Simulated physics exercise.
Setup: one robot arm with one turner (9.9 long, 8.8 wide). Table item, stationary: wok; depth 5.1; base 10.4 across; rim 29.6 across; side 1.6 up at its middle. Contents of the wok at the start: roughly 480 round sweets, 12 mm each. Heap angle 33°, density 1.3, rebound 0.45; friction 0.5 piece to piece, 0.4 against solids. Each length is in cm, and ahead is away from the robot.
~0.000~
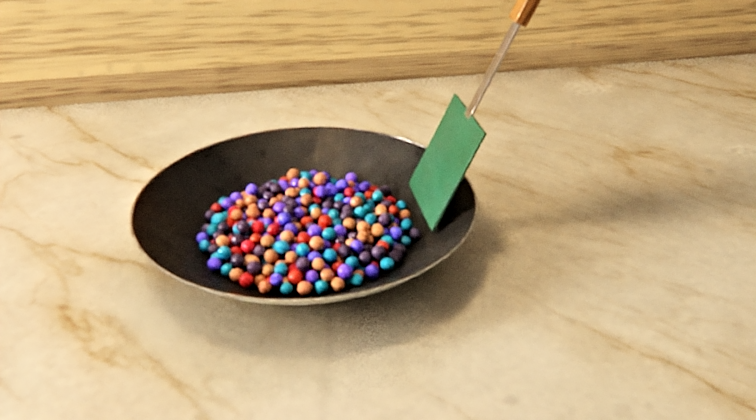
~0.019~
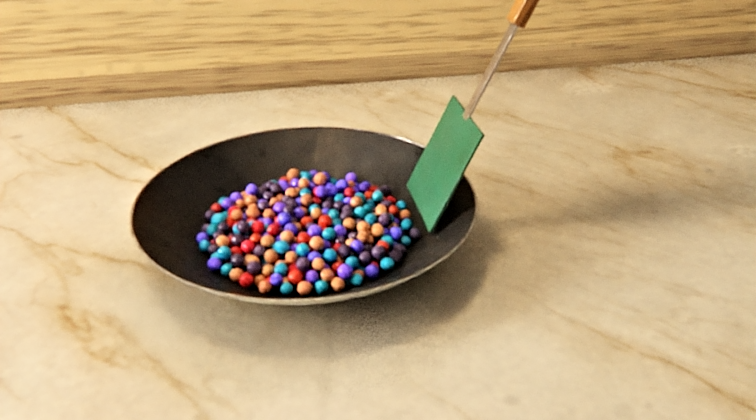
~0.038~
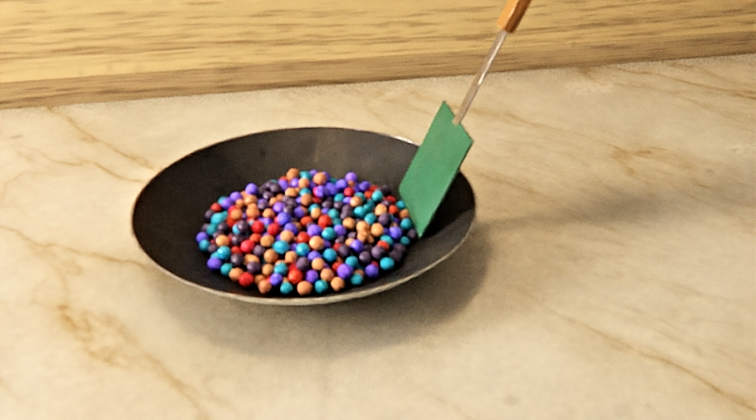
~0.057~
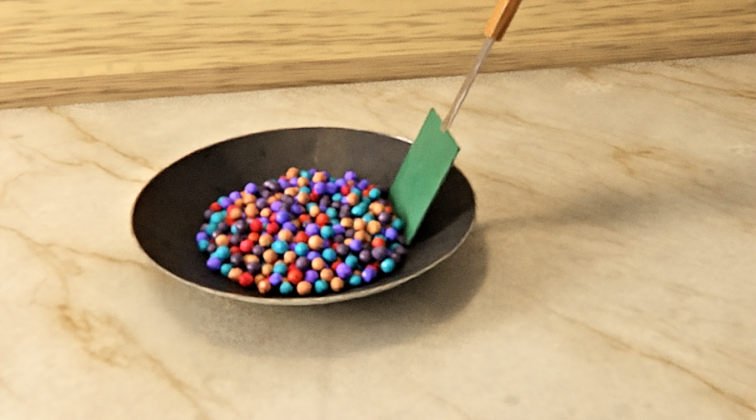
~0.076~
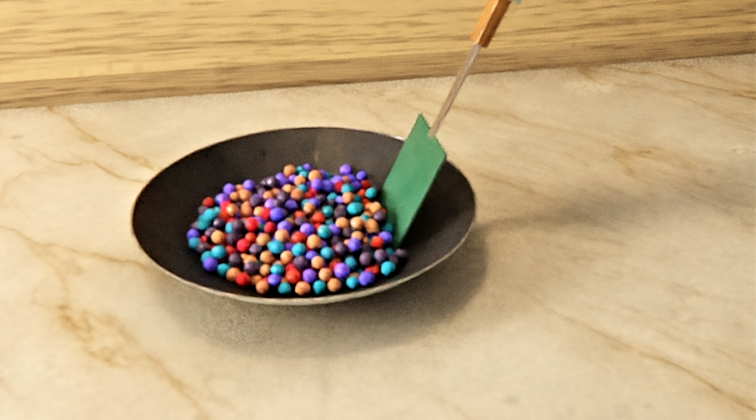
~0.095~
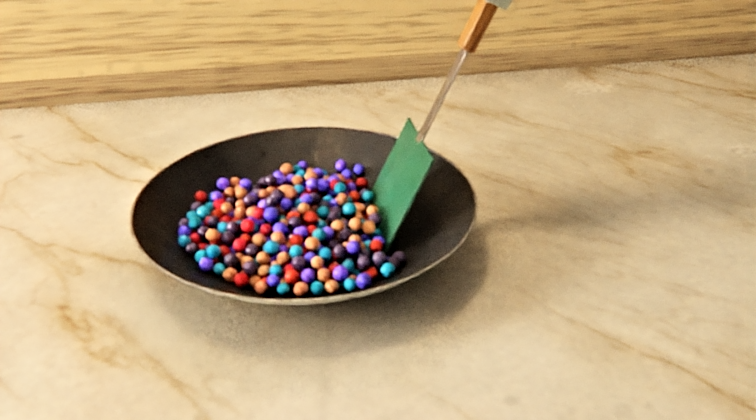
To begin with, a green turner leans against the right inner side of a dark wok holding a pile of small multicoloured balls on a marble-like counter. The turner slides left and slightly downward into the pile's right edge, then pushes the balls a short way left, leaving bare wok on the right.
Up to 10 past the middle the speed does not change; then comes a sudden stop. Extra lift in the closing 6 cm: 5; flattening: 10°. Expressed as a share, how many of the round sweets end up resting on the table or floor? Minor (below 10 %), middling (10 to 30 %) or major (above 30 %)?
Middling.
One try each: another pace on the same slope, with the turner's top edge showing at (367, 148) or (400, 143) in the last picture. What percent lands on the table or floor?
First try around 40 %, second try around 35 %.
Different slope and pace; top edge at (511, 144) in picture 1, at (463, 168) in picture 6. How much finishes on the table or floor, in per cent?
20 %.
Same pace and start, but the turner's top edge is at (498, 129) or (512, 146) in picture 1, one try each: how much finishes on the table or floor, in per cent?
I'd say near 15 per cent for the first and near 20 per cent for the second.
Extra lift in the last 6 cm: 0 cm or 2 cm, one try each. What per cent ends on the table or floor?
Try one gives about 30 in a hundred, try two about 30 in a hundred.
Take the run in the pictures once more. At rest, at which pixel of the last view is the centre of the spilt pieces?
In the last view, it's around (53, 268).
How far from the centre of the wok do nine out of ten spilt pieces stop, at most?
It comes to about 35 cm.
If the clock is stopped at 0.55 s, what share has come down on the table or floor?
Around 20 %.
After 0.20 s, sloping 65°, highest piece 7 above the table; 481 in the wok.
After 0.30 s, sloping 62°, highest piece 7 above the table; 473 in the wok, 1 on the table or floor, 7 on the blade or in flight.
After 0.55 s, sloping 55°, highest piece 8 above the table; 384 in the wok, 94 on the table or floor, 3 on the blade or in flight.
After 1.60 s, sloping 55°, highest piece 6 above the table; 384 in the wok, 97 on the table or floor.
At rest, 384 in the wok, 97 on the table or floor. That is 20 % on the table or floor.
